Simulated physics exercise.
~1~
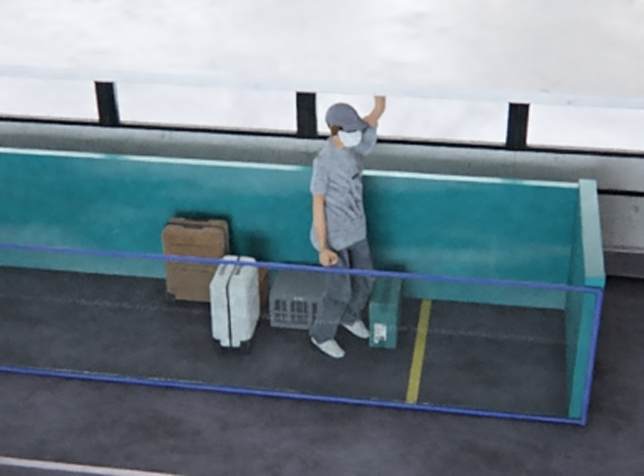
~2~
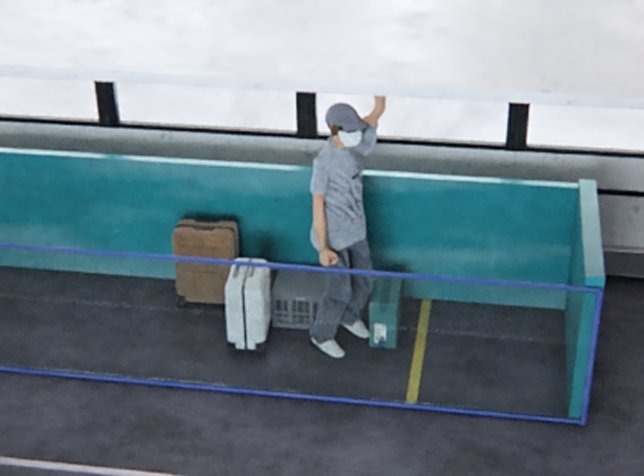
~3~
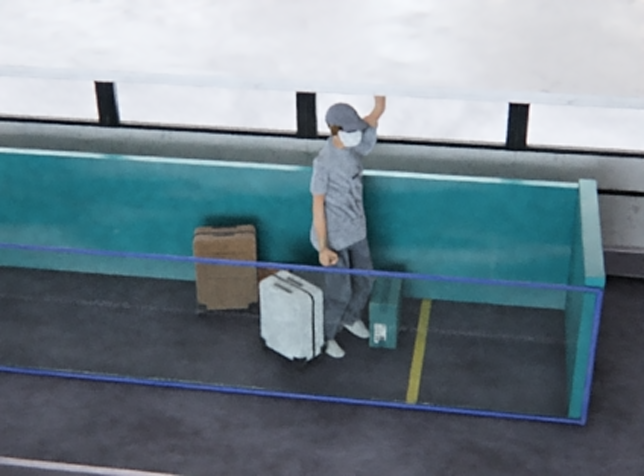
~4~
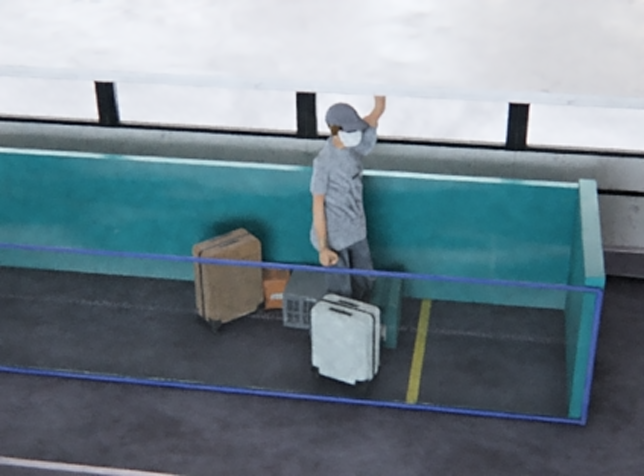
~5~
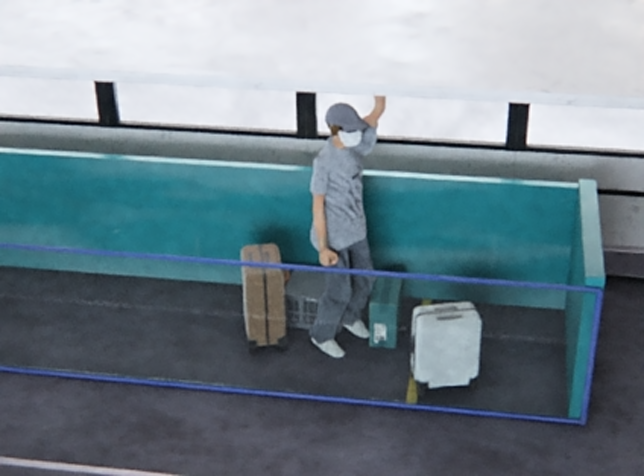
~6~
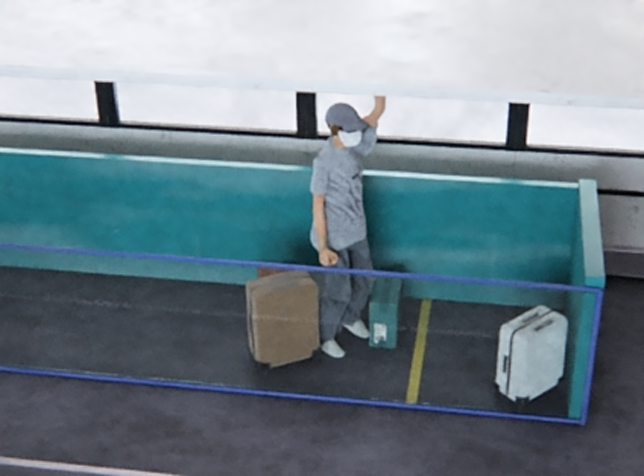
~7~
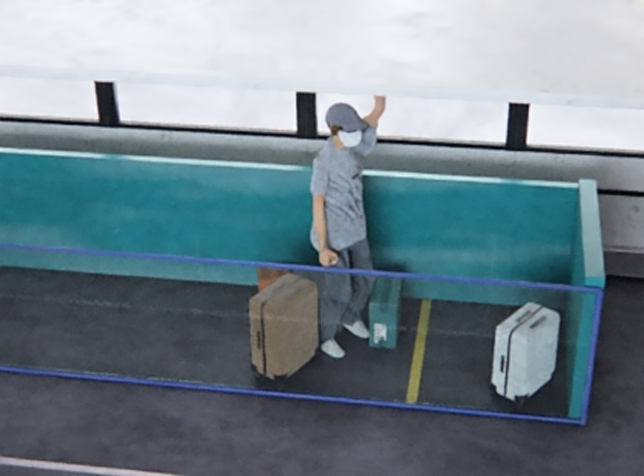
White suitcase rolling right past a masked, standing traveller and over a yellow line, while a brown suitcase shifts and stops short.
